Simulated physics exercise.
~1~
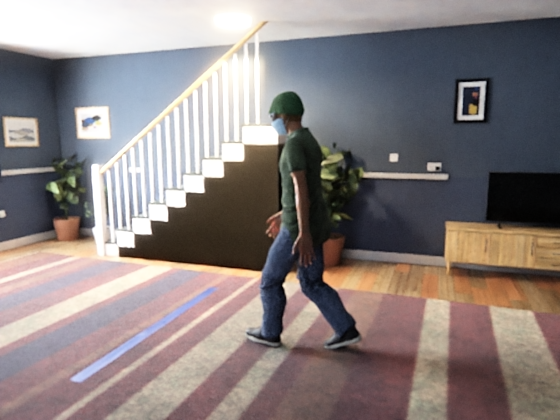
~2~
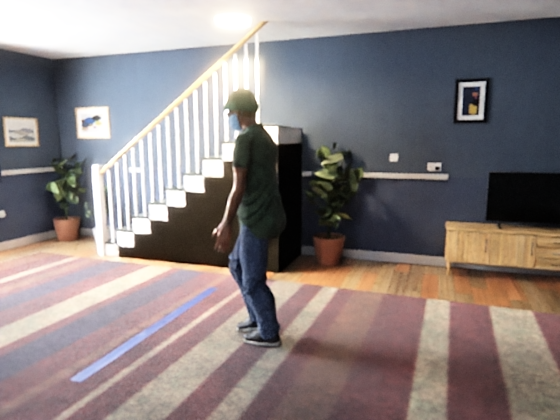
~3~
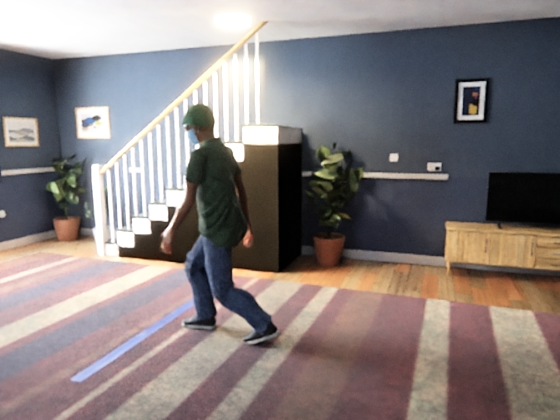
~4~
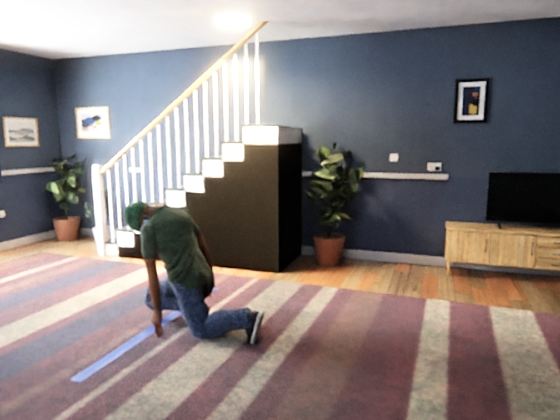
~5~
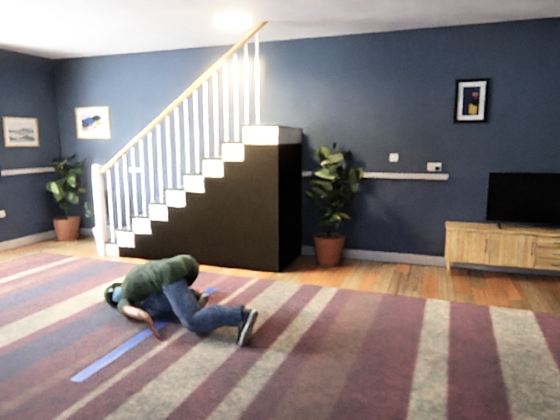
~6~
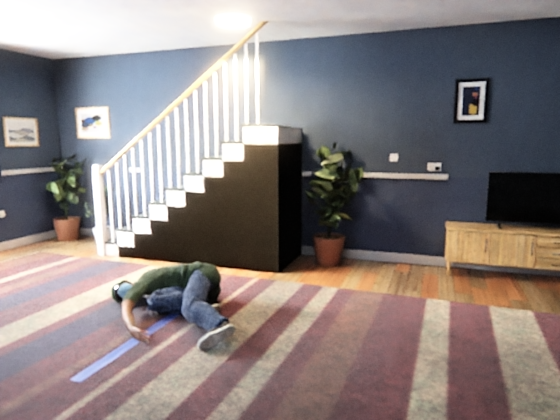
In a blue-walled room, a shopper walks left, drops down and collapses across blue tape.
